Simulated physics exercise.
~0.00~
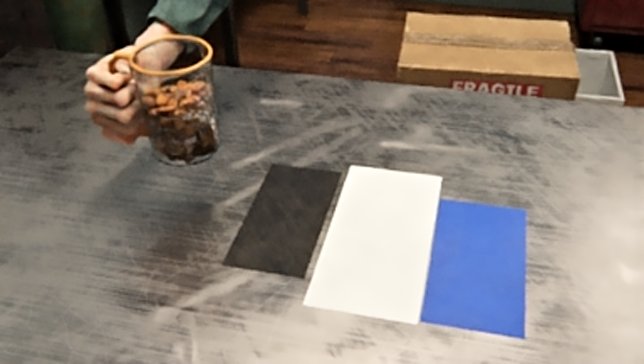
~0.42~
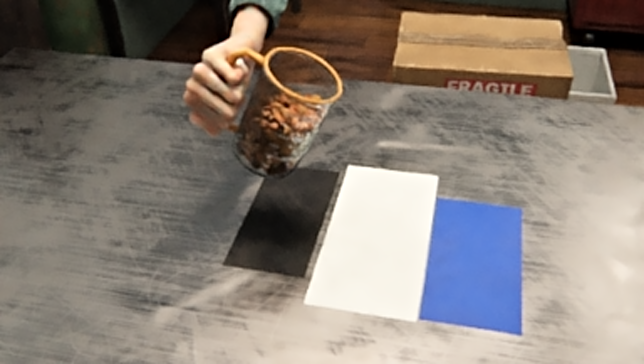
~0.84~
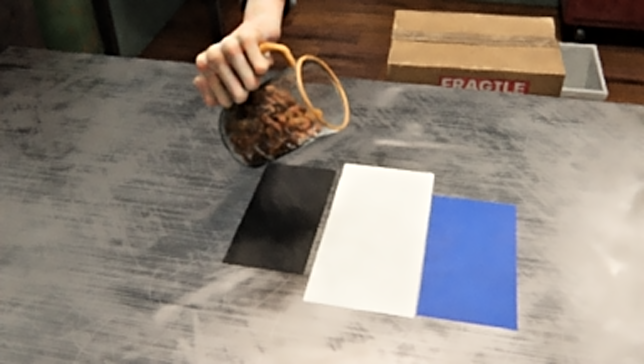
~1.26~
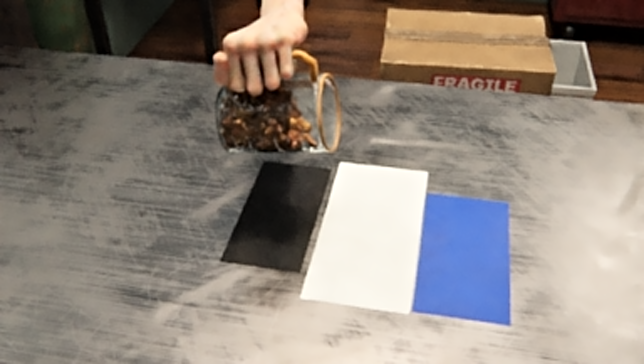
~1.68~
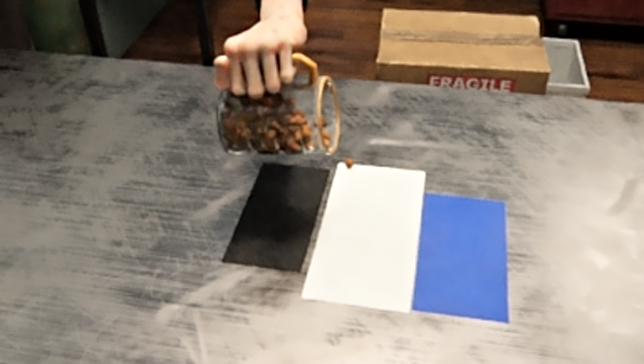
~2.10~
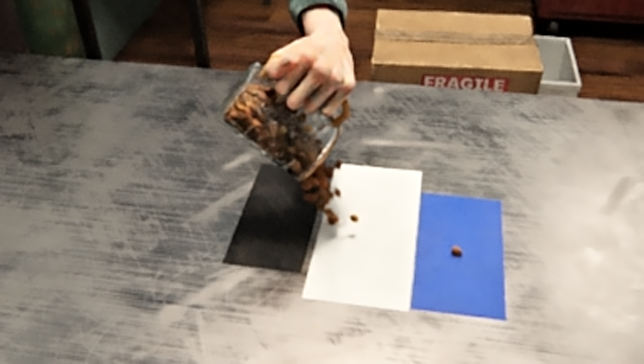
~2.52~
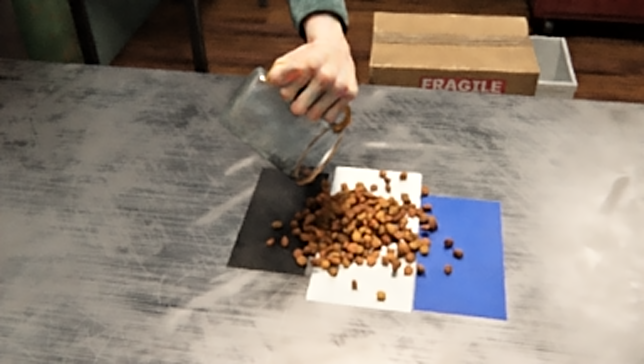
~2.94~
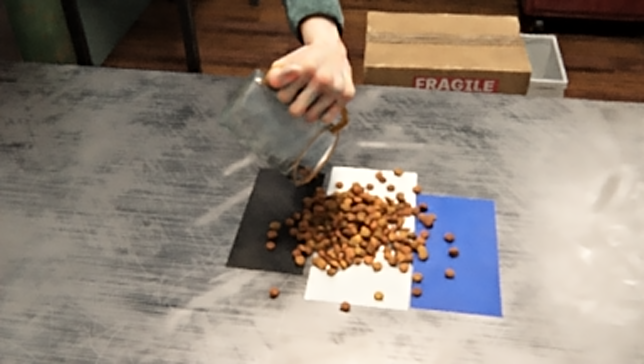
Brown kibble pouring from a glass jug tipped by a hand, landing mostly on a white mat between black and blue ones.
